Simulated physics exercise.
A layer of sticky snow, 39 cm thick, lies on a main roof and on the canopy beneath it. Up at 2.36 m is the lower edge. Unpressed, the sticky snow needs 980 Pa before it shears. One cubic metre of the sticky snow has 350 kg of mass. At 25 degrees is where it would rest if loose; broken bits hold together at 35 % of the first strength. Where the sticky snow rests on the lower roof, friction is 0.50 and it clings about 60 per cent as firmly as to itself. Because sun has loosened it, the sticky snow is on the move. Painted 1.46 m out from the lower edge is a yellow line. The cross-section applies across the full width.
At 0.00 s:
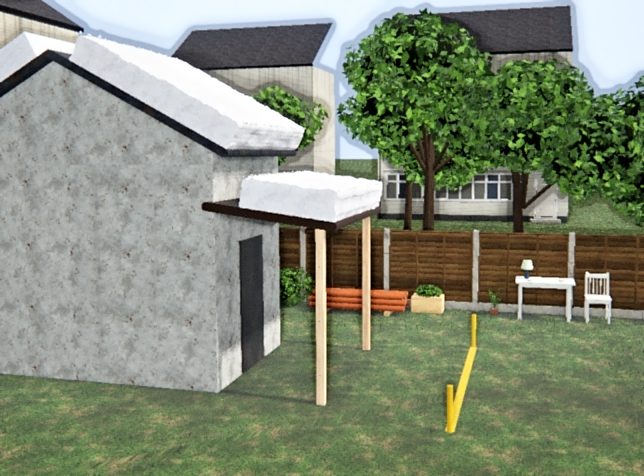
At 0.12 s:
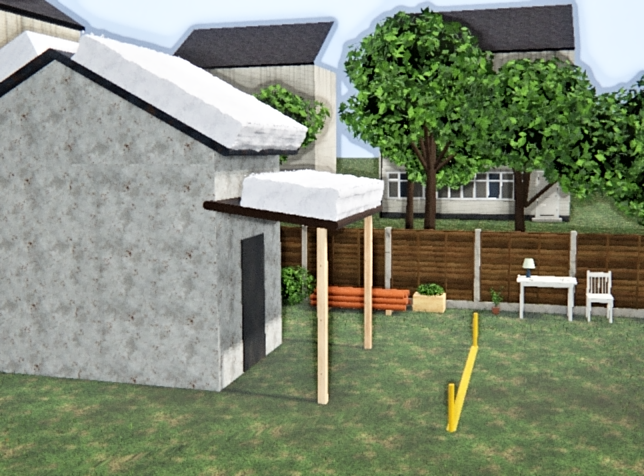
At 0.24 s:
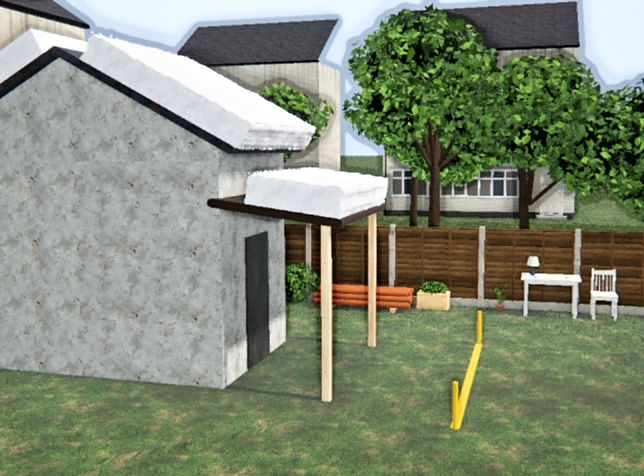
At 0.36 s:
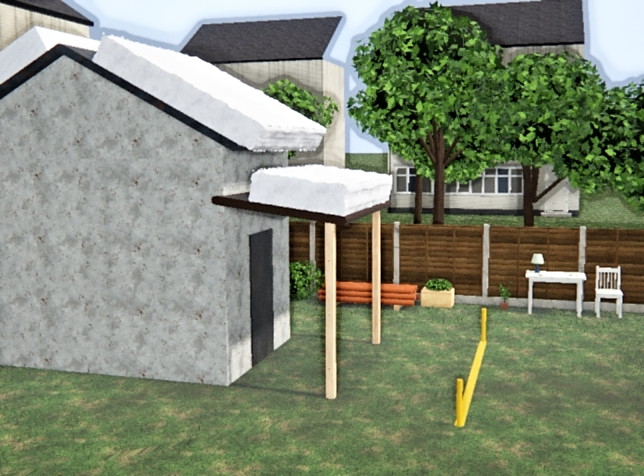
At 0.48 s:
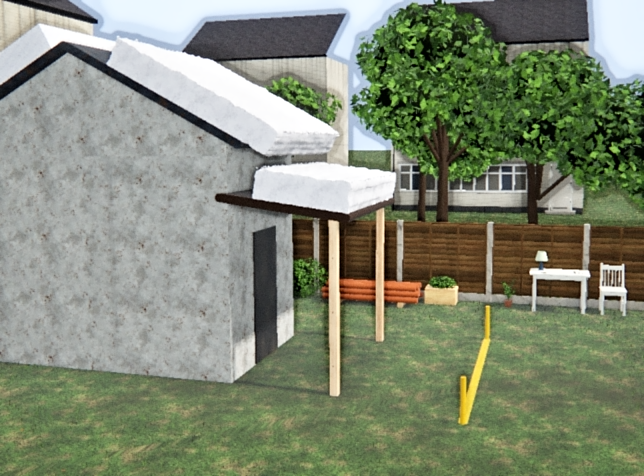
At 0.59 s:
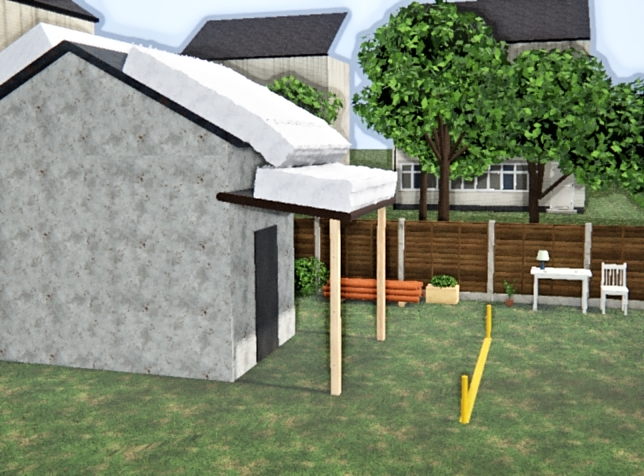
To begin with, thick white snow covers the roof of a grey building and the small canopy below, beside a lawn with a yellow line. The roof snow then slides slowly down to the right, baring a dark strip near the ridge, and its front edge pushes out above the canopy's snow.
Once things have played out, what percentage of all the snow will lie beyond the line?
About 25 %.
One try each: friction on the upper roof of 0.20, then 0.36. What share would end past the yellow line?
Respectively 12 percent and 0 percent.
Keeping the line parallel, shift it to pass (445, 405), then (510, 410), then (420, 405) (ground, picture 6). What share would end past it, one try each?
35 %, then 12 %, then 40 %.
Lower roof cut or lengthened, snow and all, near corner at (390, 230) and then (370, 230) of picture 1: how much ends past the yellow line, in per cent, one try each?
First about 10 per cent, second about 12 per cent.
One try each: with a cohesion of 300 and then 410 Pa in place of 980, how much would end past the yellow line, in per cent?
In turn about 40 %, 40 %.
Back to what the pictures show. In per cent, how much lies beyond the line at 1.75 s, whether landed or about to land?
Around 1 percent of it.
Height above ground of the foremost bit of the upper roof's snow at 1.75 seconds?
Some 0.2 m.
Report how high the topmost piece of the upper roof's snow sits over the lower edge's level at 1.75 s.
Snow top above lower edge: Approx. 0.8 m.
After 1.12 s, none is below the lower edge and 0 % is past the line.
After 1.75 s, 33 % is below the lower edge and 1 % is past the line.
After 2.37 s, 59 % is below the lower edge and 22 % is past the line.
After 3.00 s, 60 % is below the lower edge and 25 % is past the line.
After 3.50 s, 60 % is below the lower edge and 25 % is past the line.
